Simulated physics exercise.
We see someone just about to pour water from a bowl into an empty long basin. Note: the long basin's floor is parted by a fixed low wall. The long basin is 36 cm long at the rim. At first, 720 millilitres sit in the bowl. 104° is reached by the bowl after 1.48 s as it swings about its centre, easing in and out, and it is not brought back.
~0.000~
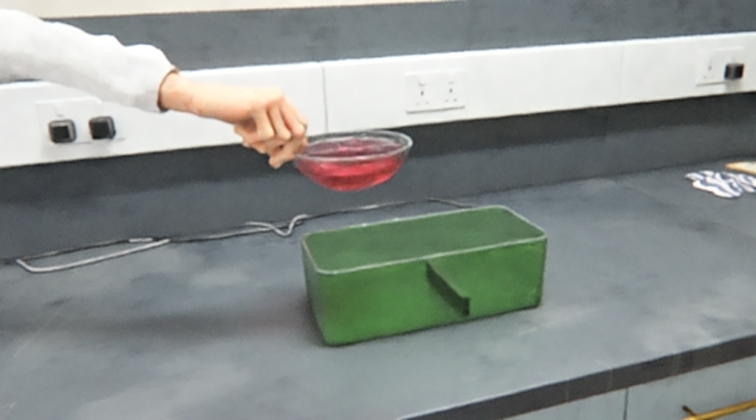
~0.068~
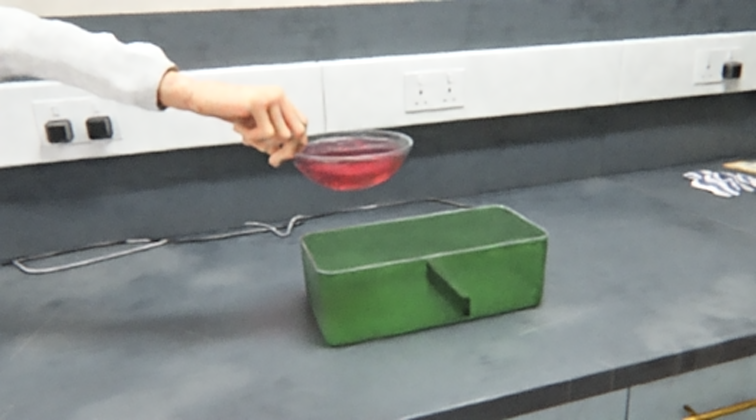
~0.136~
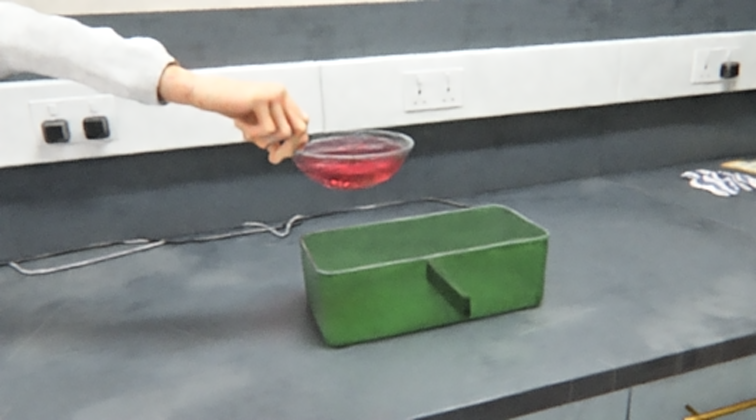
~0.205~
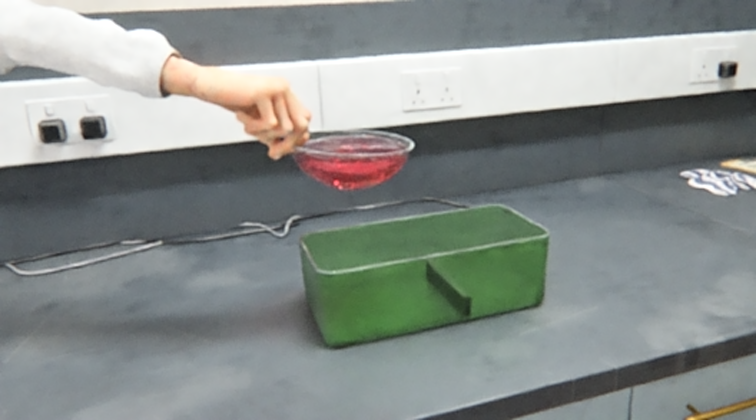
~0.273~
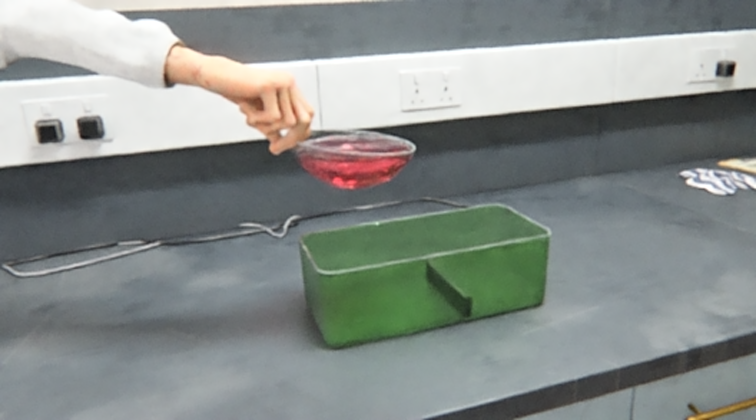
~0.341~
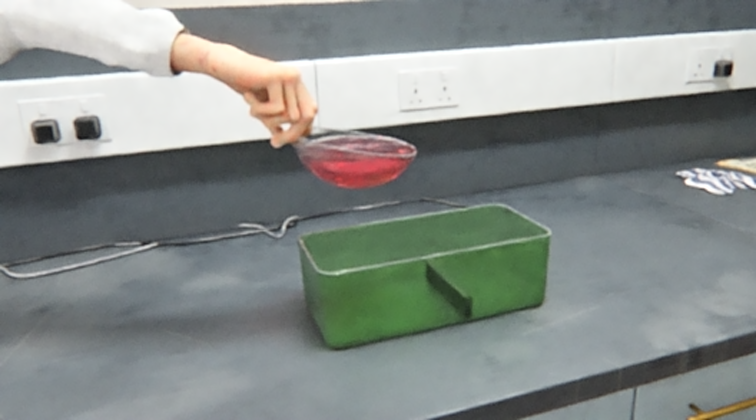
On a dark bench against a wall with sockets, a hand held a clear bowl of red liquid above a long green basin, then slowly tilted it a little to the right.
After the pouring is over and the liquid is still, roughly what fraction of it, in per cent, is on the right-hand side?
Roughly 58 out of 100 parts.
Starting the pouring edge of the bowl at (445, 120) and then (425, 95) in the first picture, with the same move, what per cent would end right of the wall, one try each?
Roughly 85 per cent the first time and 75 per cent the second.
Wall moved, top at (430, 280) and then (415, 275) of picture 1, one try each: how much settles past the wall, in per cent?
Respectively 75 and 90 %.
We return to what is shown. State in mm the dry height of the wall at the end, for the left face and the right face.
Left roughly 26 mm; right roughly 14 mm.
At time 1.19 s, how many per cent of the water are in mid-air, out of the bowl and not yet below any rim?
Close to 0 per cent.
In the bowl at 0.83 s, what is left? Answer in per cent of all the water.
Portion remaining: Approx. 20 per cent.
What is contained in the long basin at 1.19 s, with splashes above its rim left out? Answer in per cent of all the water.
I'd say roughly 100 in a hundred of it.
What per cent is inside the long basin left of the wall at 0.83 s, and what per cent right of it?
14 per cent left and 38 right, roughly.
By 0.83 s the tilt is 62° and 20 per cent is still to pour, 14 is left of the wall and 37 right of it.
By 1.19 s the tilt is 95° and 0 per cent is still to pour, 42 is left of the wall and 58 right of it.
By 1.57 s the tilt is 104° and 0 per cent is still to pour, 42 is left of the wall and 58 right of it.
By 1.98 s the tilt is 104° and 0 per cent is still to pour, 42 is left of the wall and 58 right of it.
At rest 42 per cent lies left of the wall, 58 right of it and 1 outside.
